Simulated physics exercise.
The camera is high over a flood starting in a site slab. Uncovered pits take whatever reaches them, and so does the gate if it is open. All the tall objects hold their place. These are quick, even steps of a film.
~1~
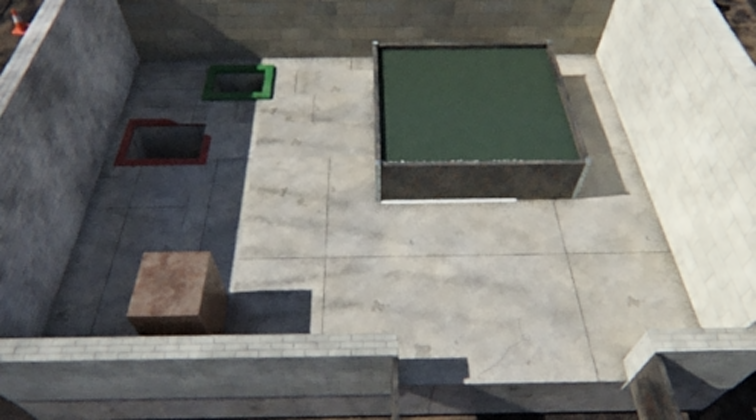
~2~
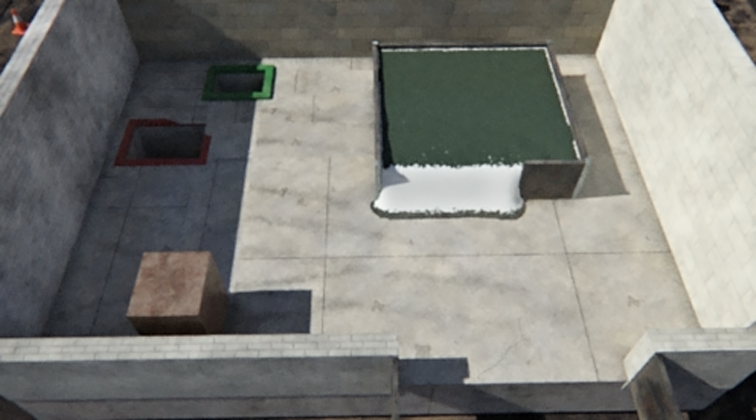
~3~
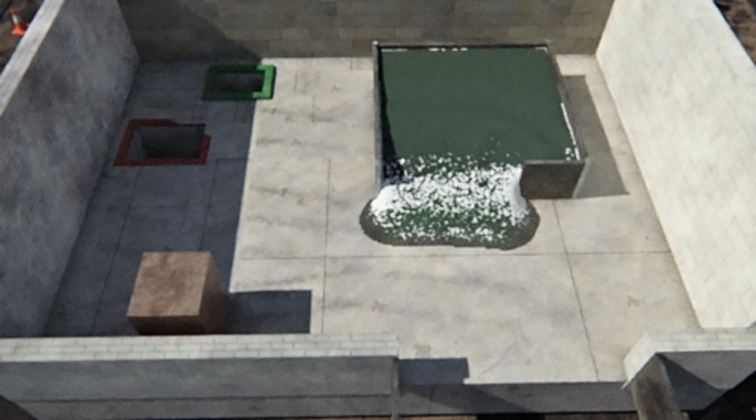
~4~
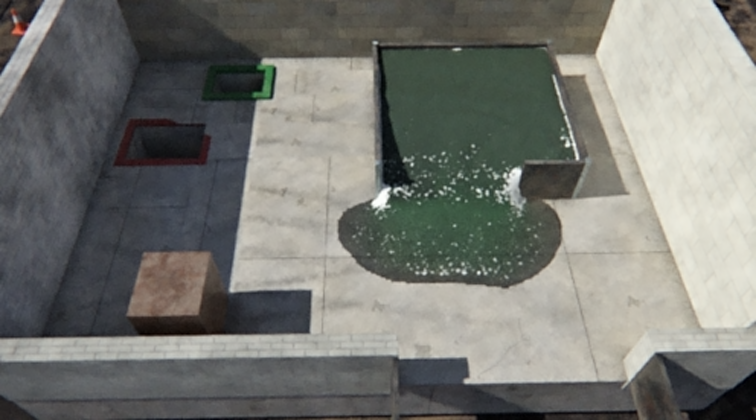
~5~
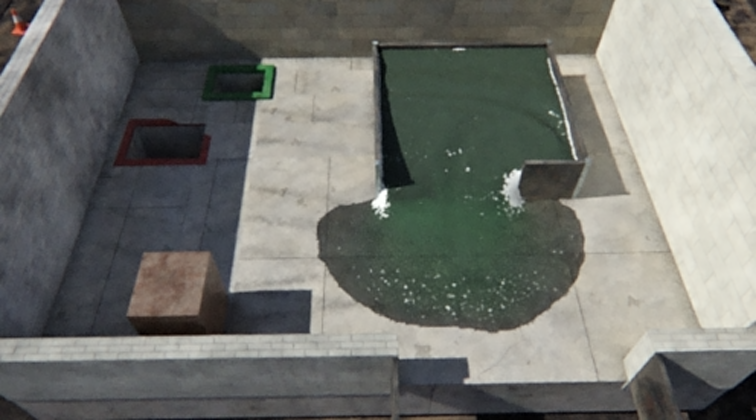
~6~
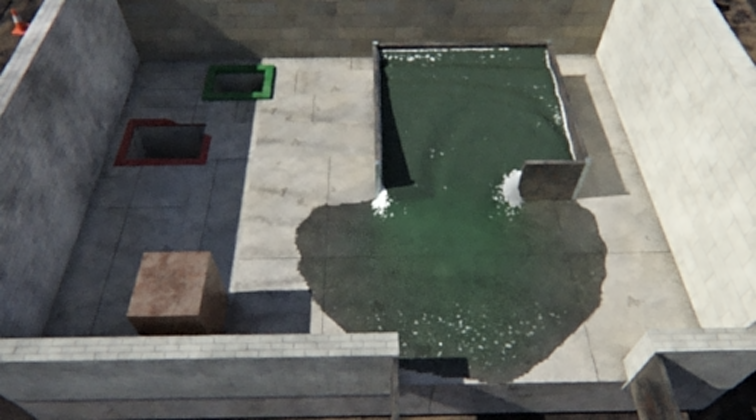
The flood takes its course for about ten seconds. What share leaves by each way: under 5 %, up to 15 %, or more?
One by one: The gate takes over 15 %; the red pit takes between 5 and 15 %; the green pit takes under 5 %.
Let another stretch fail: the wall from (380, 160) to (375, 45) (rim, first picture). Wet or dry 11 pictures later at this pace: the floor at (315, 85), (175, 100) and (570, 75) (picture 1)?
One after the other: Under water, covered, clear.
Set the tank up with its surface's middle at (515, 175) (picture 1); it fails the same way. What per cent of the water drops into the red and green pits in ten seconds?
Per cent: Red 2, green 0.
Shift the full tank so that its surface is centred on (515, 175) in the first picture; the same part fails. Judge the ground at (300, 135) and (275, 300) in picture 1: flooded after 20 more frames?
In that order: Free of water, flooded.
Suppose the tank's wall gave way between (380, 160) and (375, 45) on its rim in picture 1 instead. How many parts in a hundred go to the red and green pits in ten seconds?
Roughly, in per cent: Red 45, green 14.
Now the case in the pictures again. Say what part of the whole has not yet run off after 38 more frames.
Close to 50 %.
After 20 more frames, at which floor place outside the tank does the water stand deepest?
Roughly at (232, 351).
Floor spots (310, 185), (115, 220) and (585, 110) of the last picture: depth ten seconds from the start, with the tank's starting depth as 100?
Roughly 4, 8 and 0 per cent, in turn.
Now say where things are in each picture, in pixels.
The first frame shows still water in the tank at (471, 102).
In the second frame, water pours out at (448, 188) and has run to (519, 205).
In the third frame, water pours out at (448, 189) and has run to (526, 235).
In the fourth frame, water pours out at (448, 189) and has run to (548, 250).
In the fifth frame, water pours out at (448, 190) and has run to (512, 321).
In the sixth frame, water pours out at (448, 189) and has run to a hidden place.
A moment on, water covers 30 % of the floor; the gate 6 %, the red pit 0 %, the green pit 0 %.
Next, water covers 30 % of the floor; the gate 17 %, the red pit 0 %, the green pit 0 %.
Then, water covers 55 % of the floor; the gate 32 %, the red pit 0 %, the green pit 0 %.
Later, water covers 80 % of the floor; the gate 46 %, the red pit 3 %, the green pit 0 %.
In the end, water covers 85 % of the floor; the gate 57 %, the red pit 8 %, the green pit 0 %.
